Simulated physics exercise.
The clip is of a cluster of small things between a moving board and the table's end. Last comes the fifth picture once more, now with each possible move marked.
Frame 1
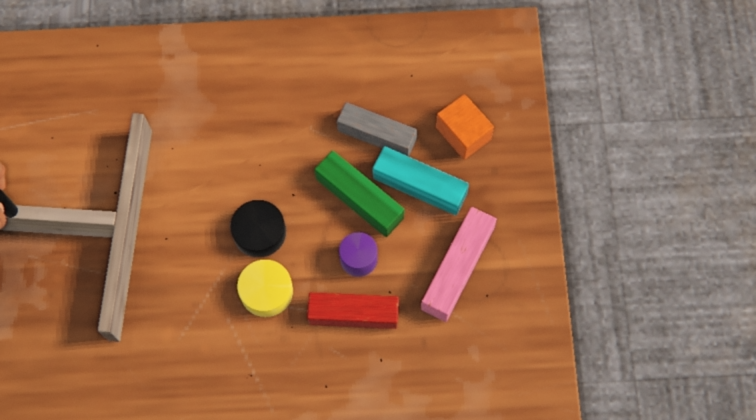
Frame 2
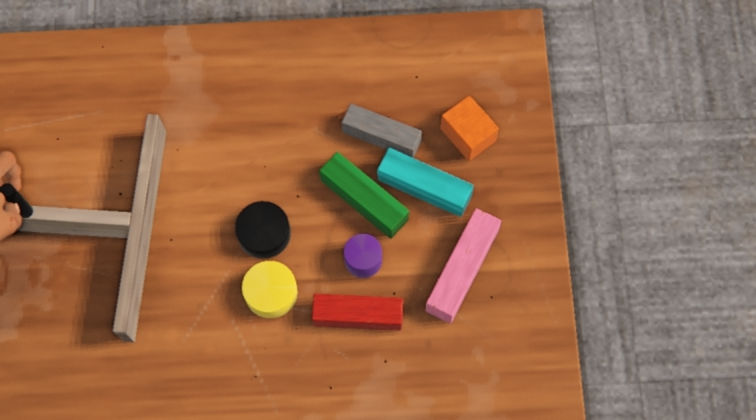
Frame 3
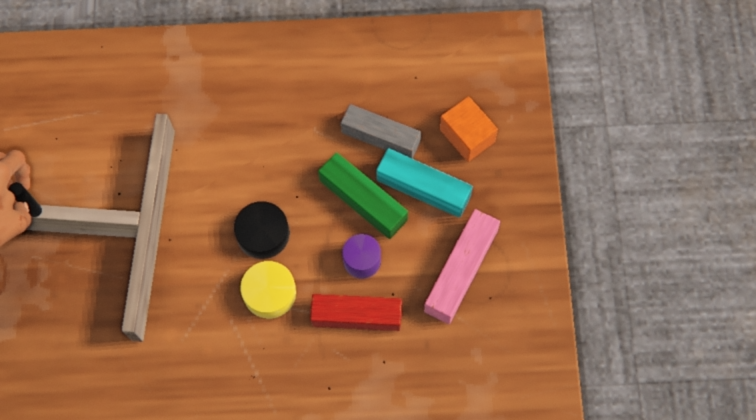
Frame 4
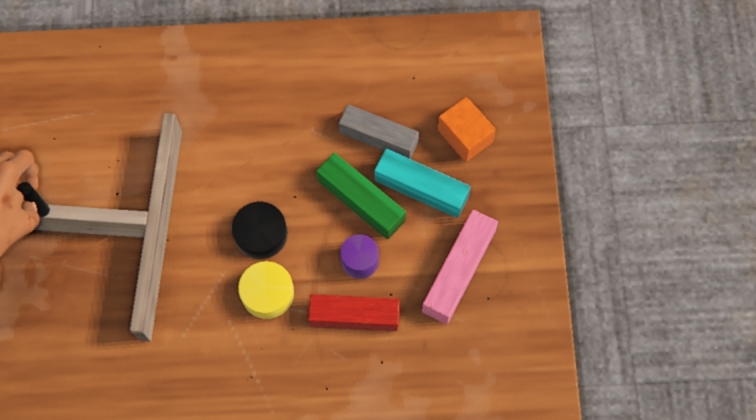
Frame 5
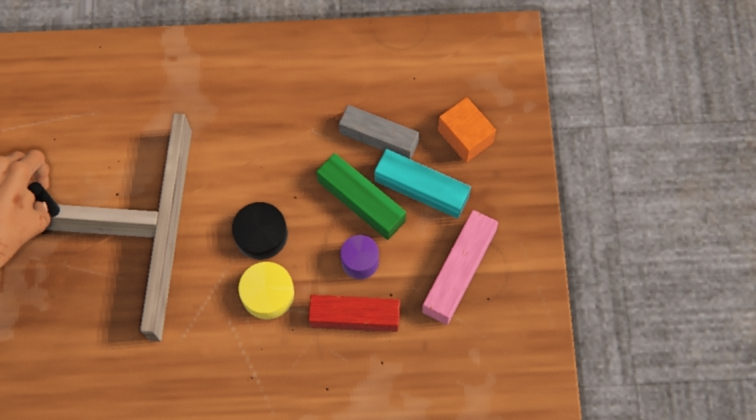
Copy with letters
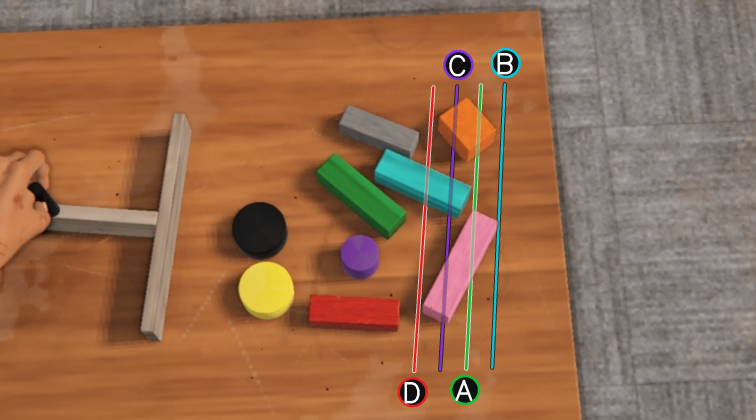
A hand at the left edge slides a grey T-shaped wooden board slowly rightward across a wooden table, seen from above, with grey carpet beyond its right end. Ahead of the board lie black, yellow and purple round pieces, green, turquoise, grey, red and pink bars, and an orange block at upper right. The gap to them narrows, the pieces stay put, and the view shifts very slightly.
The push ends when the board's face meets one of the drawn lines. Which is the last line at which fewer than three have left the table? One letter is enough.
The farthest such stop is B.
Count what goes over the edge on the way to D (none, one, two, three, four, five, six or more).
In all, none.
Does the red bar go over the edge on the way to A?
By then, no.
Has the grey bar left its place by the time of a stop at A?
By then, yes.
On the marked copy, A at (474, 221); B at (499, 220); C at (449, 222); D at (424, 223).
Following B. Soon after the start, board (284, 213); red bar (378, 320); yellow tin (313, 290).
Later, board (404, 208); orange block (489, 115); pink bar (497, 276).
In the end, board (497, 204); turquoise stick (549, 156); pink bar (562, 297); none fallen.
As for the rest, A is within the limit but short; C is within the limit but short; D is within the limit but short.
